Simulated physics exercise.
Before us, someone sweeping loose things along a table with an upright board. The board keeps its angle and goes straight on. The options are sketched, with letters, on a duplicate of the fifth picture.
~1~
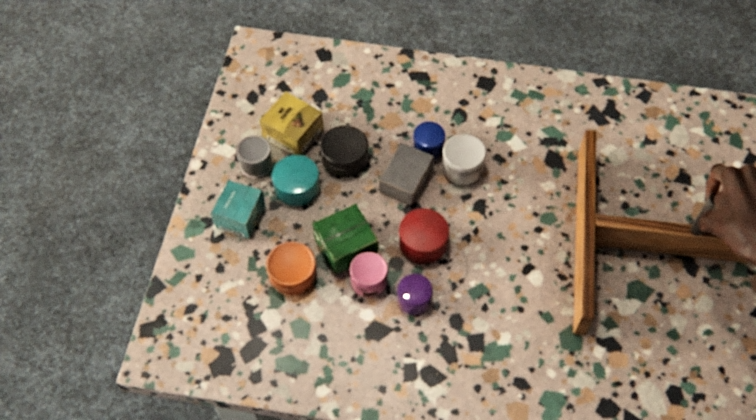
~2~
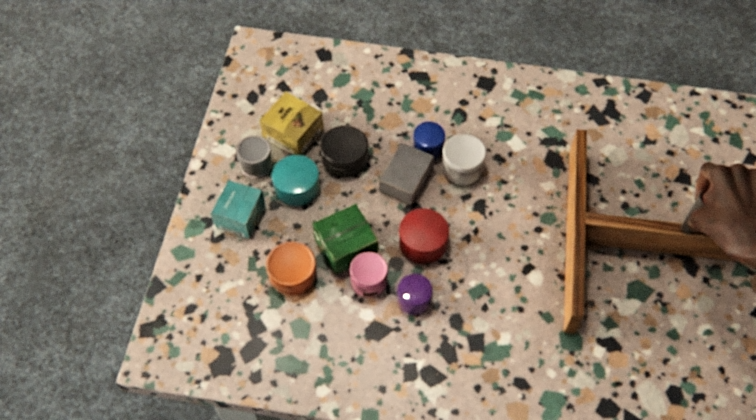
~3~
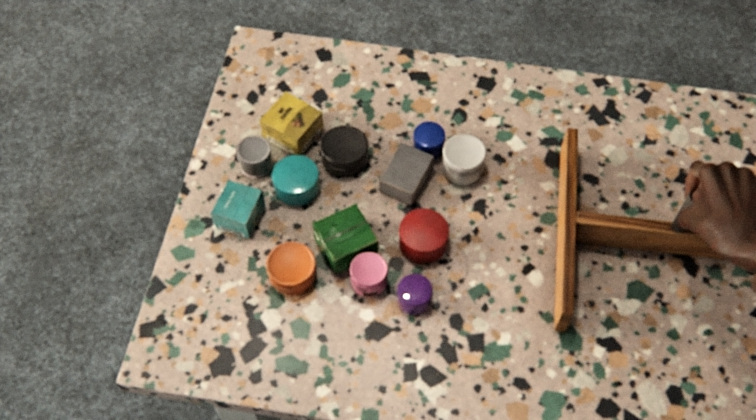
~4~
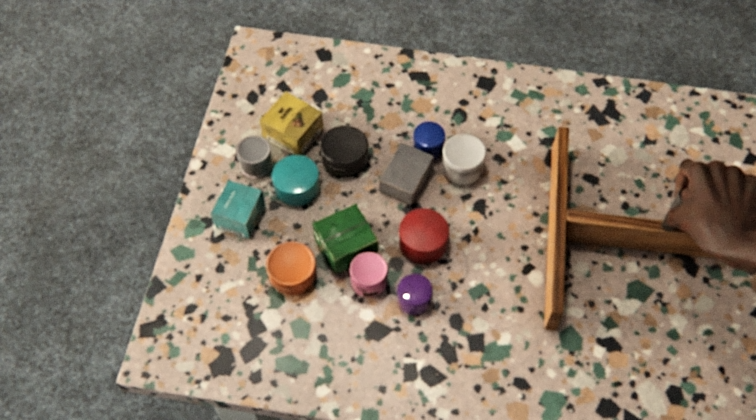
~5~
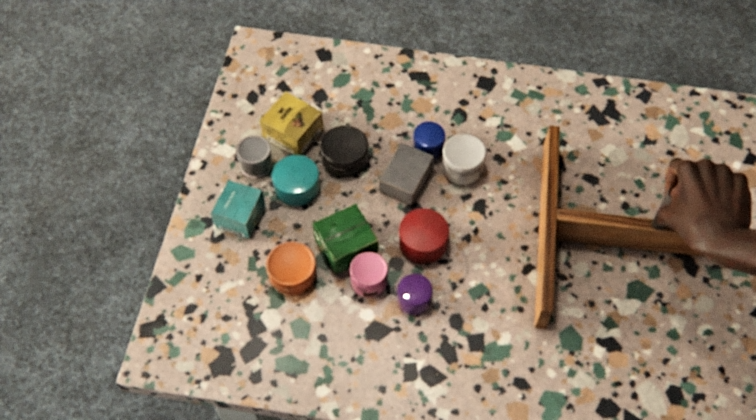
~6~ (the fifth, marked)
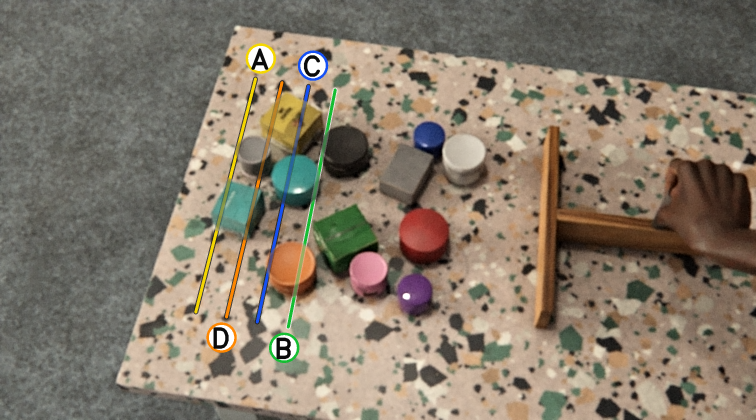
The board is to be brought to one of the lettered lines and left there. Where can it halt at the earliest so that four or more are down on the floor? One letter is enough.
As far as mark A.
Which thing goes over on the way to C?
It is the grey tin.
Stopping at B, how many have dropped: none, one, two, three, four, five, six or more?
In all, none.
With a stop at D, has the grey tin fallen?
Yes.
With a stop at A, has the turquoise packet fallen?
Yes.
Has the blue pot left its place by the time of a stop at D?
Yes.
On the copy, A at (228, 186); B at (314, 199); C at (285, 195); D at (256, 191).
On A. First, board (432, 195); blue pot (402, 121); purple pot (397, 292).
Then, board (317, 178); grey tin (218, 153); turquoise packet (223, 215).
Finally, board (228, 165); turquoise packet over the edge; grey tin over the edge; four fallen.
By contrast, B drops none; C drops only one; D drops only three.
